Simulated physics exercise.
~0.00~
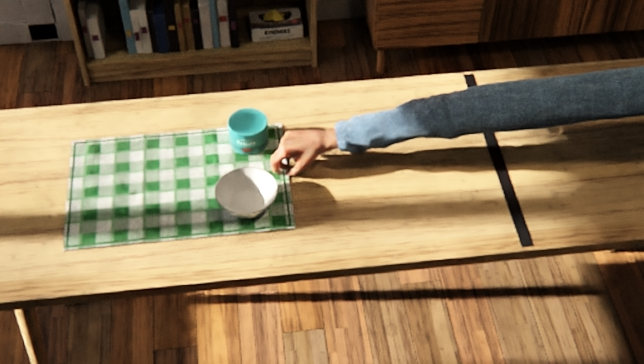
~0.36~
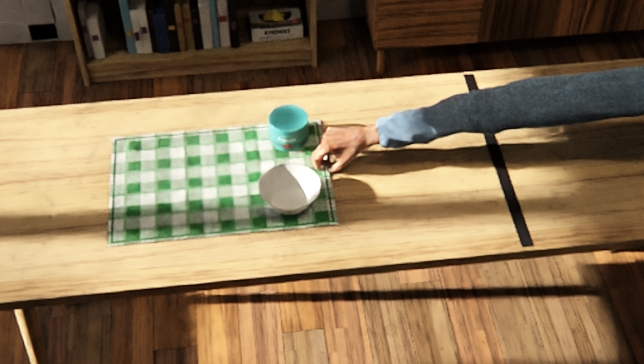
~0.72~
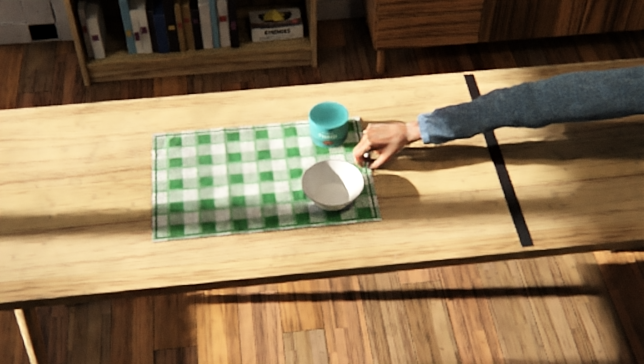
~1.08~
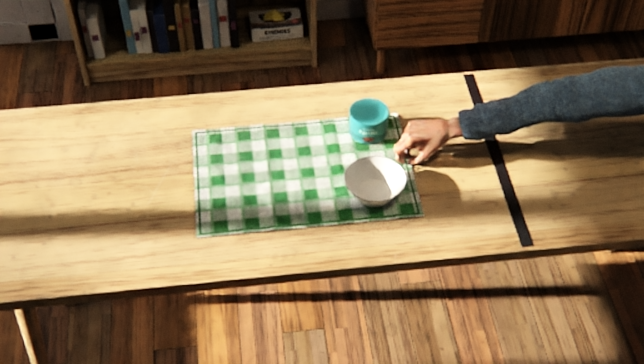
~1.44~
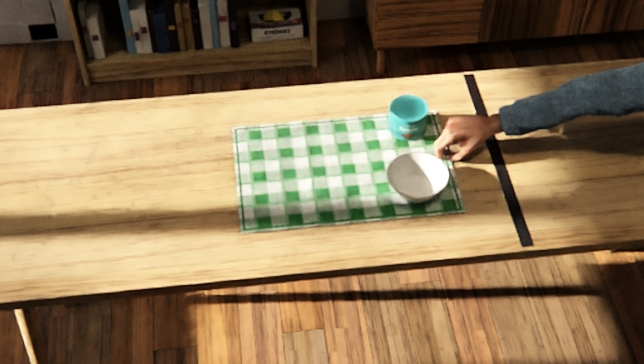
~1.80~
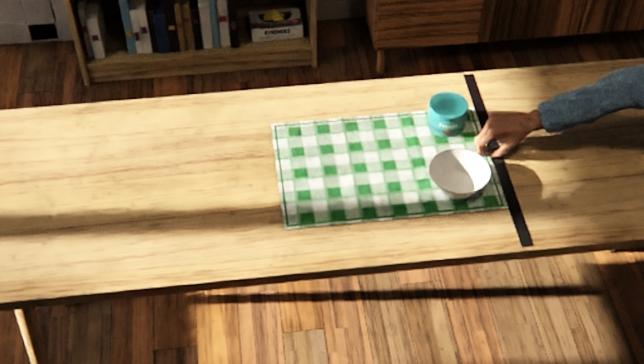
A hand in a denim sleeve pulled a green checkered place mat to the right along a wooden table, carrying a turquoise tub and a white bowl, until its edge reached a dark strip of tape with both still on the cloth.
